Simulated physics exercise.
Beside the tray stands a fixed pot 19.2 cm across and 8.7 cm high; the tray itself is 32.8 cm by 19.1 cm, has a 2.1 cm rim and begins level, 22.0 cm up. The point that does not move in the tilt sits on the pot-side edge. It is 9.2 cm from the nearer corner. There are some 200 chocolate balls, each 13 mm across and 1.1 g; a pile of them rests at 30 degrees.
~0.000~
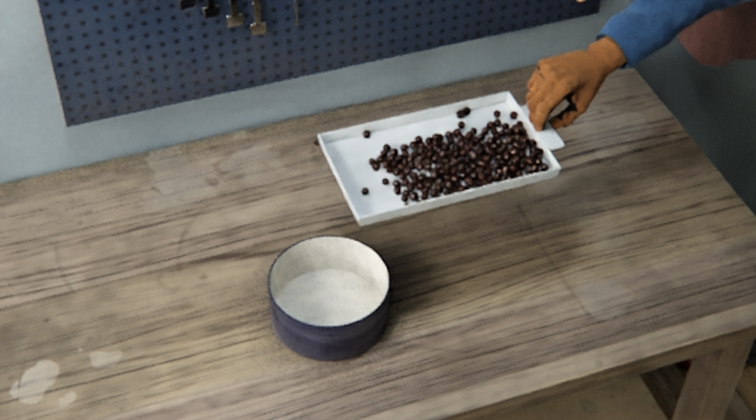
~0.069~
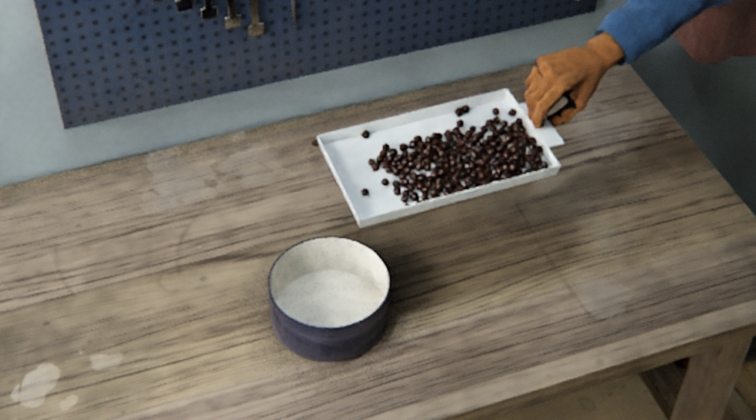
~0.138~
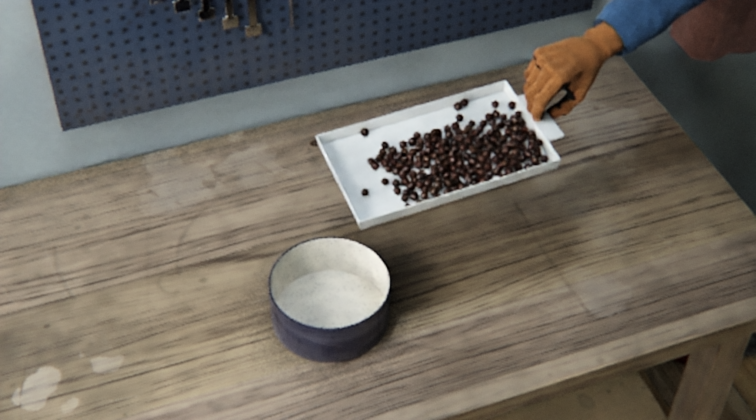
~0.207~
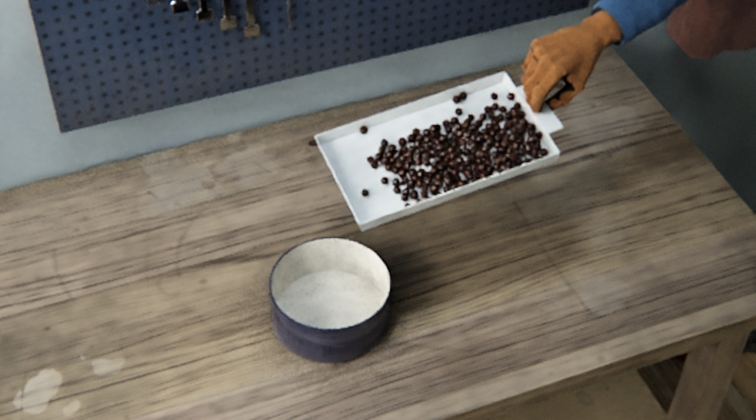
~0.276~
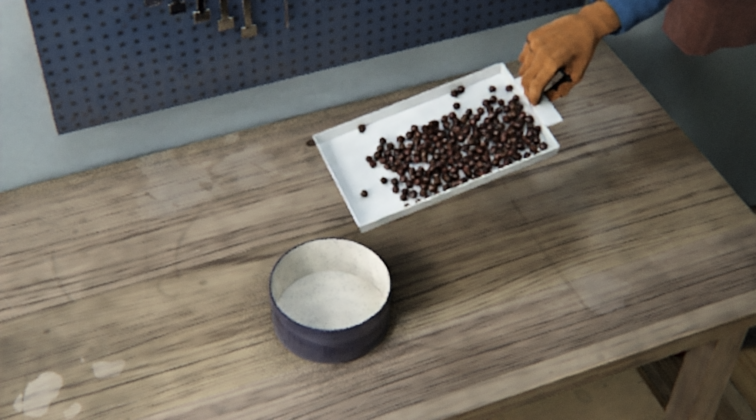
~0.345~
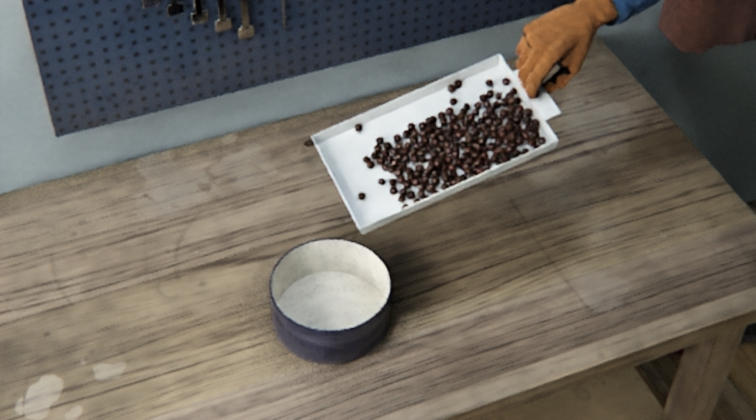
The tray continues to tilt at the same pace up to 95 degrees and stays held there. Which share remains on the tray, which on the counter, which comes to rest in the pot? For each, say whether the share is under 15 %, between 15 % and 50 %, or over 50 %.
One by one: Tray: A meager amount. Counter: A meager amount. Pot: More than the rest combined.
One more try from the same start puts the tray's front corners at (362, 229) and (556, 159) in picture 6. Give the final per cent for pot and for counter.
Pot: 50, counter: 50.
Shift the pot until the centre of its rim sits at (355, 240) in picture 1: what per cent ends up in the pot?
About 25 per cent.
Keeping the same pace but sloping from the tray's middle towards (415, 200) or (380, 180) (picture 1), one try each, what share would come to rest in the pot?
Near 80 and 70 per cent, in that order.
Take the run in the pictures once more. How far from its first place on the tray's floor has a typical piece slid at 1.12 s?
8 cm.
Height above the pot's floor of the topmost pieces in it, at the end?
My guess is around 3.5 centimetres.
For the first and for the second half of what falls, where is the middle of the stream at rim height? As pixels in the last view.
Around (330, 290), then around (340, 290).
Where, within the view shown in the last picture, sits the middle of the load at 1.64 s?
Approximately (375, 177) in the final picture.
Then, at 1.12 s, tilt 52 degrees; the tray holds 95 %, the pot 0 %.
After 1.64 s, tilt 77 degrees; the tray holds 95 %, the pot 5 %.
Then, at 2.22 s, tilt 95 degrees; the tray holds 10 %, the pot 85 %.
At rest (3.5 s), tray 0 %, counter 0 %, pot 100 %.
